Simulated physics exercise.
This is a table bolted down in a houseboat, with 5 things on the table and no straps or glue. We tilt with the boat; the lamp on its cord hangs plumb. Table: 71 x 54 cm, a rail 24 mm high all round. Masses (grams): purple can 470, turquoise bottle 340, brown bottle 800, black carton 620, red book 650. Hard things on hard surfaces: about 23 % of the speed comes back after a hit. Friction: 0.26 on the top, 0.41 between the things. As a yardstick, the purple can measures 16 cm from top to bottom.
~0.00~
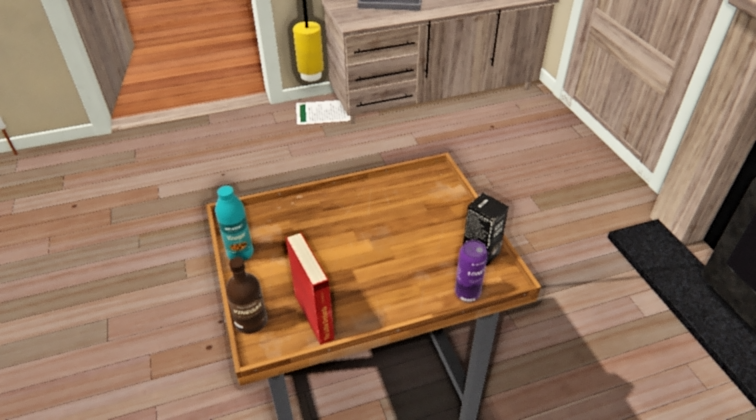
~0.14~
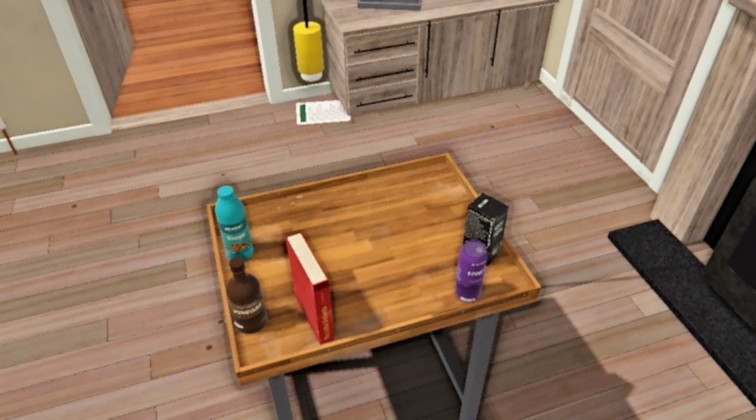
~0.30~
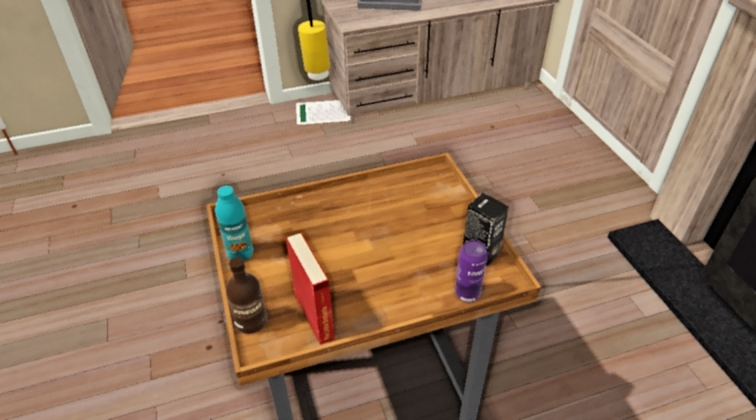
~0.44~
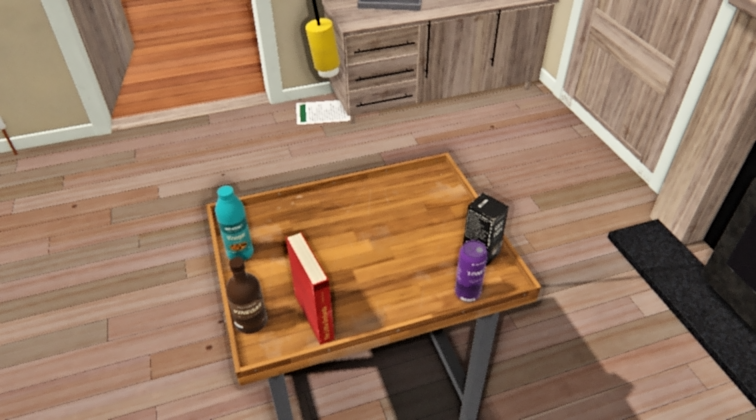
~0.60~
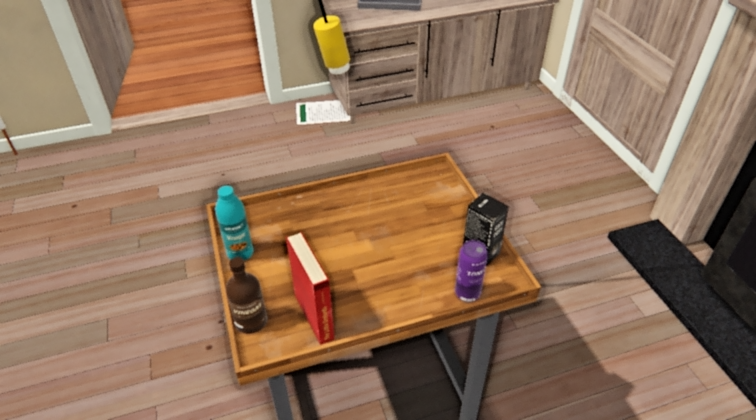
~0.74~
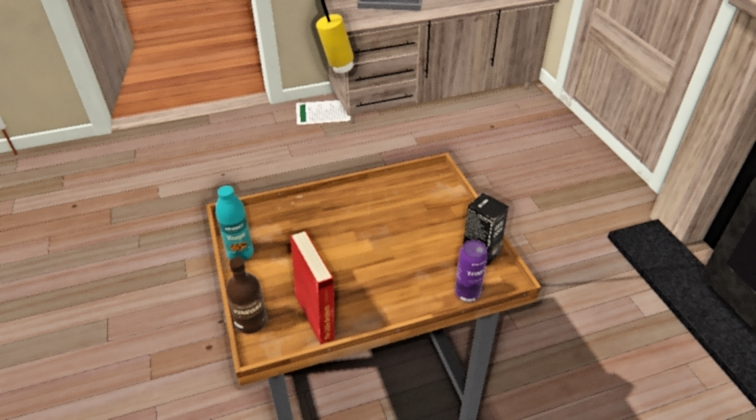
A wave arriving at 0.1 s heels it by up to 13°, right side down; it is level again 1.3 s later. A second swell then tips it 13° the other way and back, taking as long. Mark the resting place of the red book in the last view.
The red book comes to rest near (379, 287).
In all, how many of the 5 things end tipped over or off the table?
In all, 1.
Around 0.94 s, boat heeled 10°, right side down; red book tipped 26° against what carries it near (331, 282).
Around 1.14 s, boat heeled 4°, right side down; red book on its side near (371, 288).
Around 1.24 s, boat heeled 2°, right side down; red book on its side near (379, 287).
Finally (3.2 s), on their side or leaning hard on the table, red book; the other 4 still in place (within 5 cm). Final places as that camera would see them, red book near (379, 287).
